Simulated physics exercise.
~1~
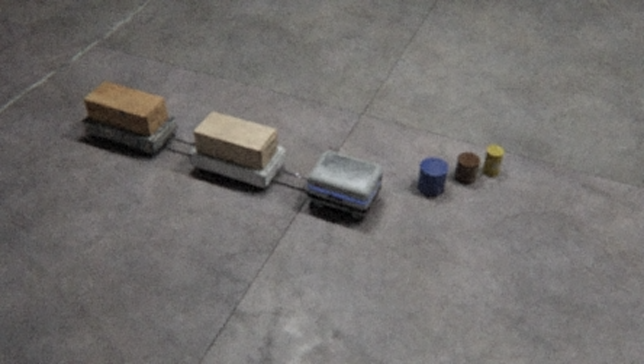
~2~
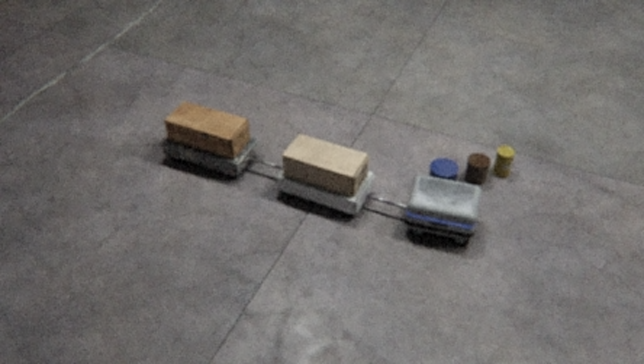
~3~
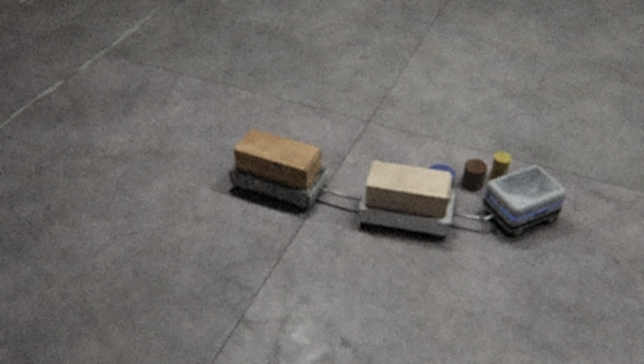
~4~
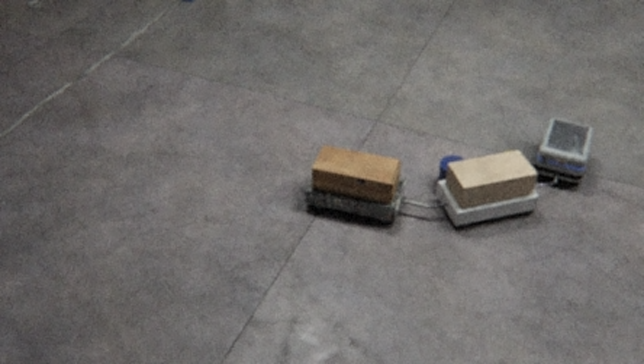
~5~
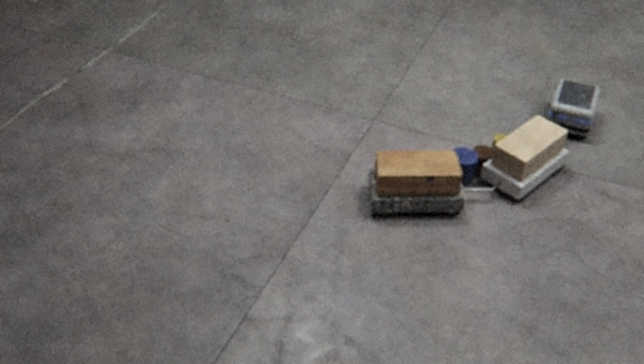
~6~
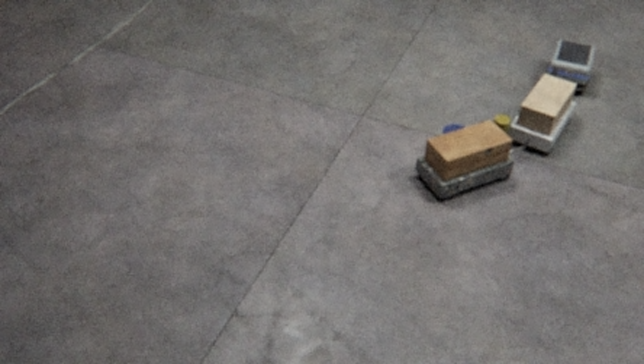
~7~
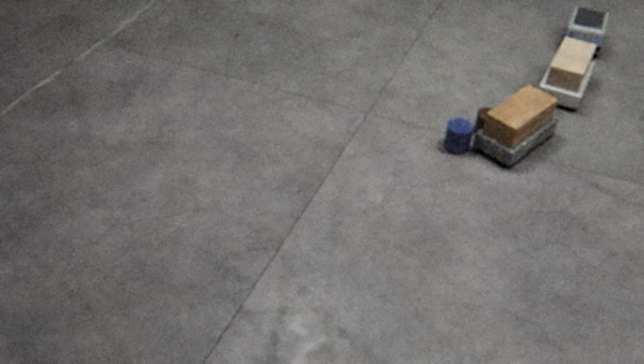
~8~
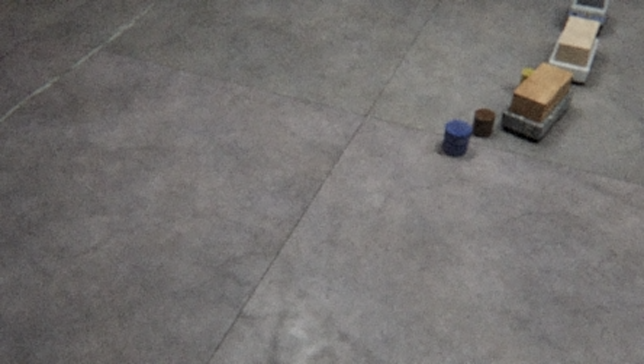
A small robot tug pulls two low carts across a grey concrete floor, seen from above at an angle by a slightly swaying camera. The front cart carries a pale block and the rear one an orange-brown block, while a blue pail, a brown pail and a yellow canister stand to the right. The train rolls rightward, passing in front of them, then the tug curves left toward the top. The carts swing after it, cutting closer to the objects, which shift upward. The tug heads off the upper right, leaving the blue pail, brown pail and partly hidden yellow canister displaced beside the rear cart.
